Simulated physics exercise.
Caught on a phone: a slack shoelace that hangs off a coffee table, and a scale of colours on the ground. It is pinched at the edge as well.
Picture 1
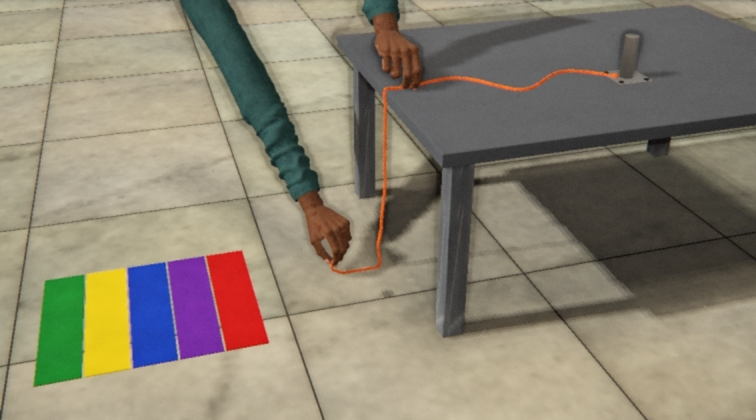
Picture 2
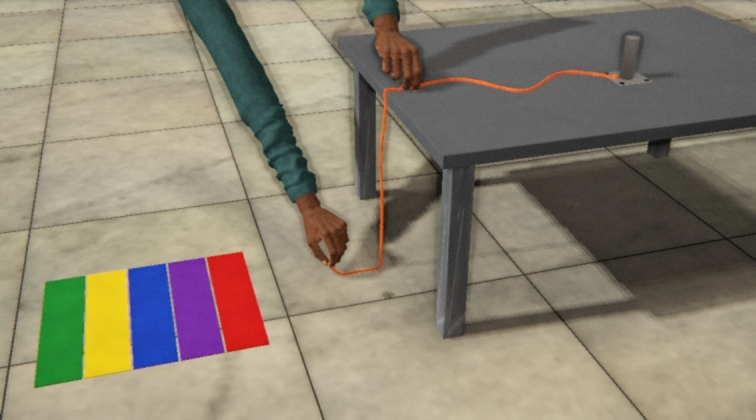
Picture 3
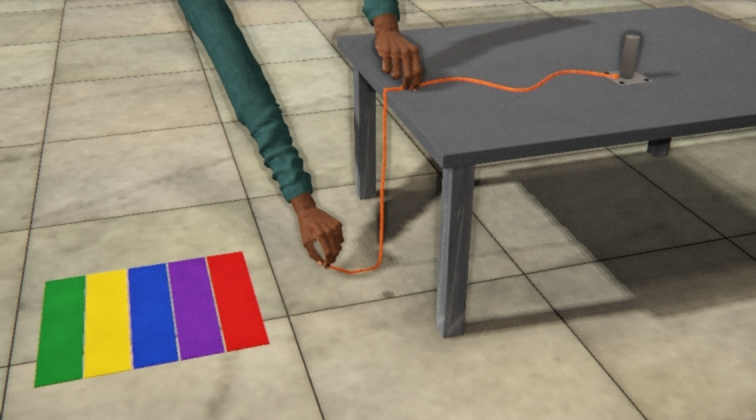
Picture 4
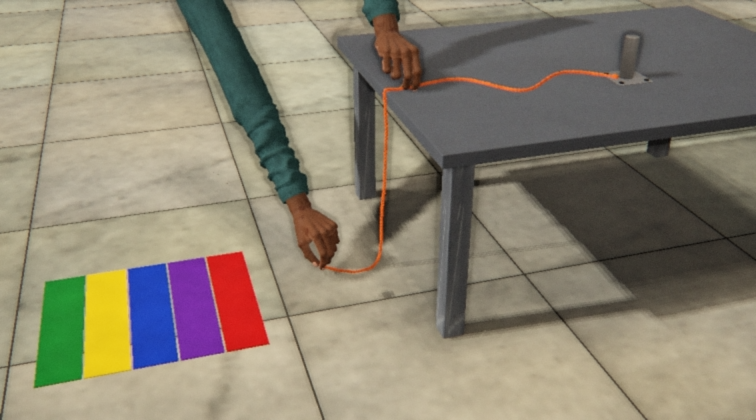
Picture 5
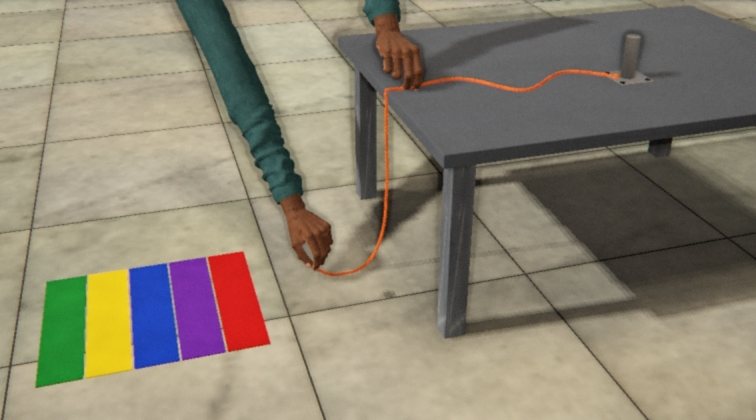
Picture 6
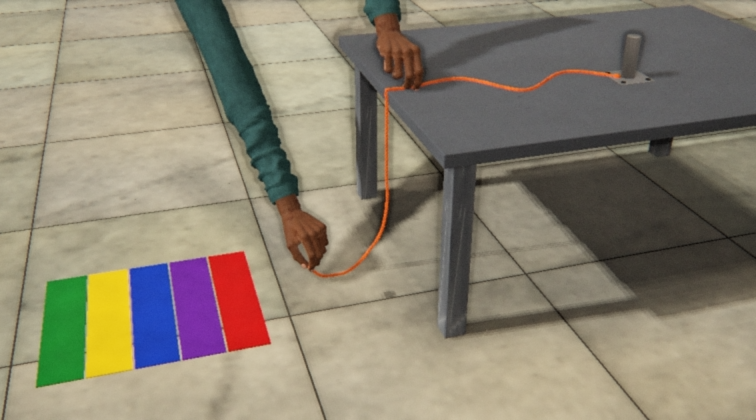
At first, one hand pins an orange cord at the edge of a gray table while another holds its hanging end near the floor, right of a strip of five colours. The lower hand then draws the end slightly left toward the red band, and the bend by the floor becomes a rounder curve.
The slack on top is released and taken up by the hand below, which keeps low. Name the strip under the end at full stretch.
Over blue.
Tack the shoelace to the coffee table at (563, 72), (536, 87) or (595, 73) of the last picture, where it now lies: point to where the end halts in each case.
Near (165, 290), (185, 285) and (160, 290).
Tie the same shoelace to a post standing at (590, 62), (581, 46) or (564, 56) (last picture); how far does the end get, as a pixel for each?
Try by try, around (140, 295), (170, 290) and (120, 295).
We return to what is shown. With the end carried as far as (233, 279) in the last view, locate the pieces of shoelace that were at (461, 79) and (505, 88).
The first at (428, 91), the second at (477, 88).
Soon after, end near (233, 279); over red.
After that, end near (184, 287); over purple.
At the stop, end near (153, 292); over blue. The end stops over the blue strip.
